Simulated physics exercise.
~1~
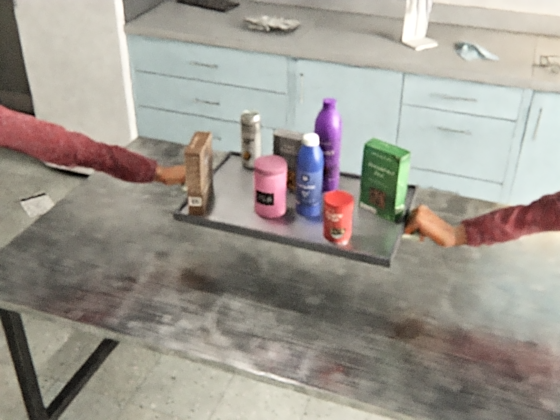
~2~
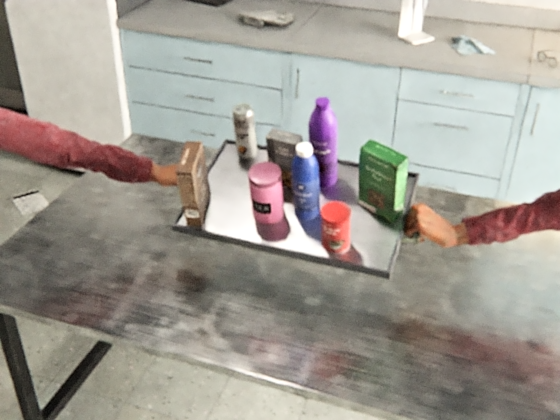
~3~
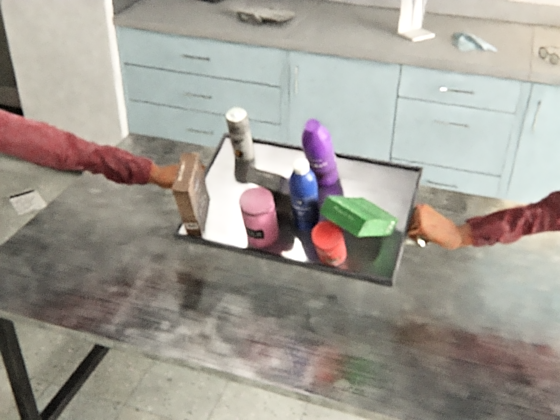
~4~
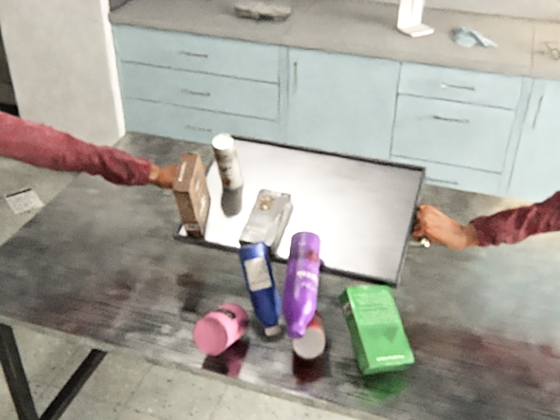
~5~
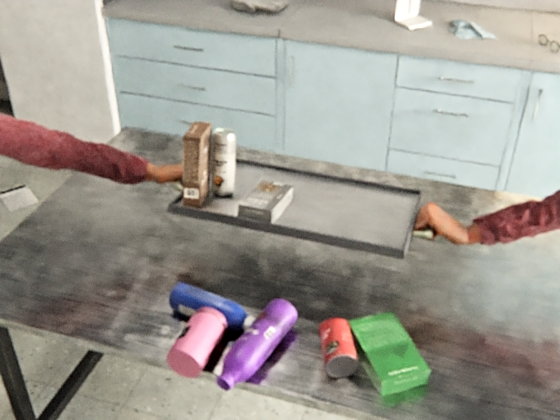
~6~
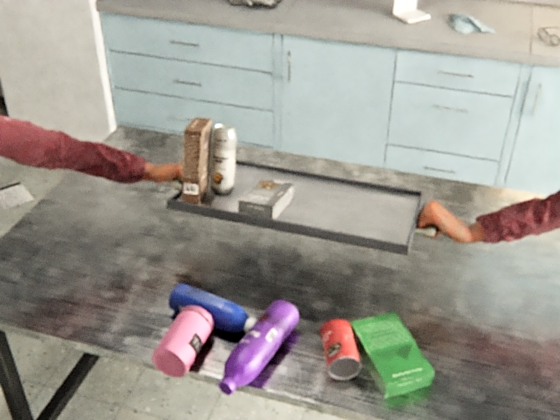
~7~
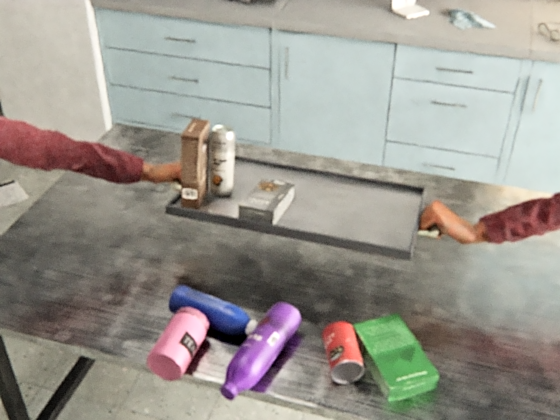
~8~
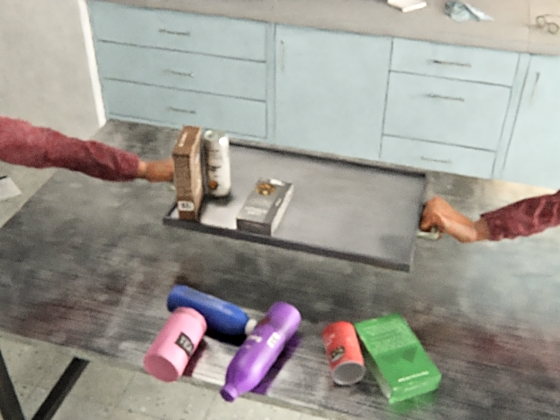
At the start, two hands hold a dark tray by its ends above a grey table, with eight bottles, jars, tins and packets standing on it. The hands tip the near edge down, and several items begin to lean while the green packet falls over. As the tilt grows, the red tin, green packet, pink jar, blue bottle and purple bottle tumble over the near edge onto the table. The tray then levels out, and the pink jar rolls slightly left. Finally, those five lie on the table, while the brown packet and white can stand on the tray beside the toppled grey packet.
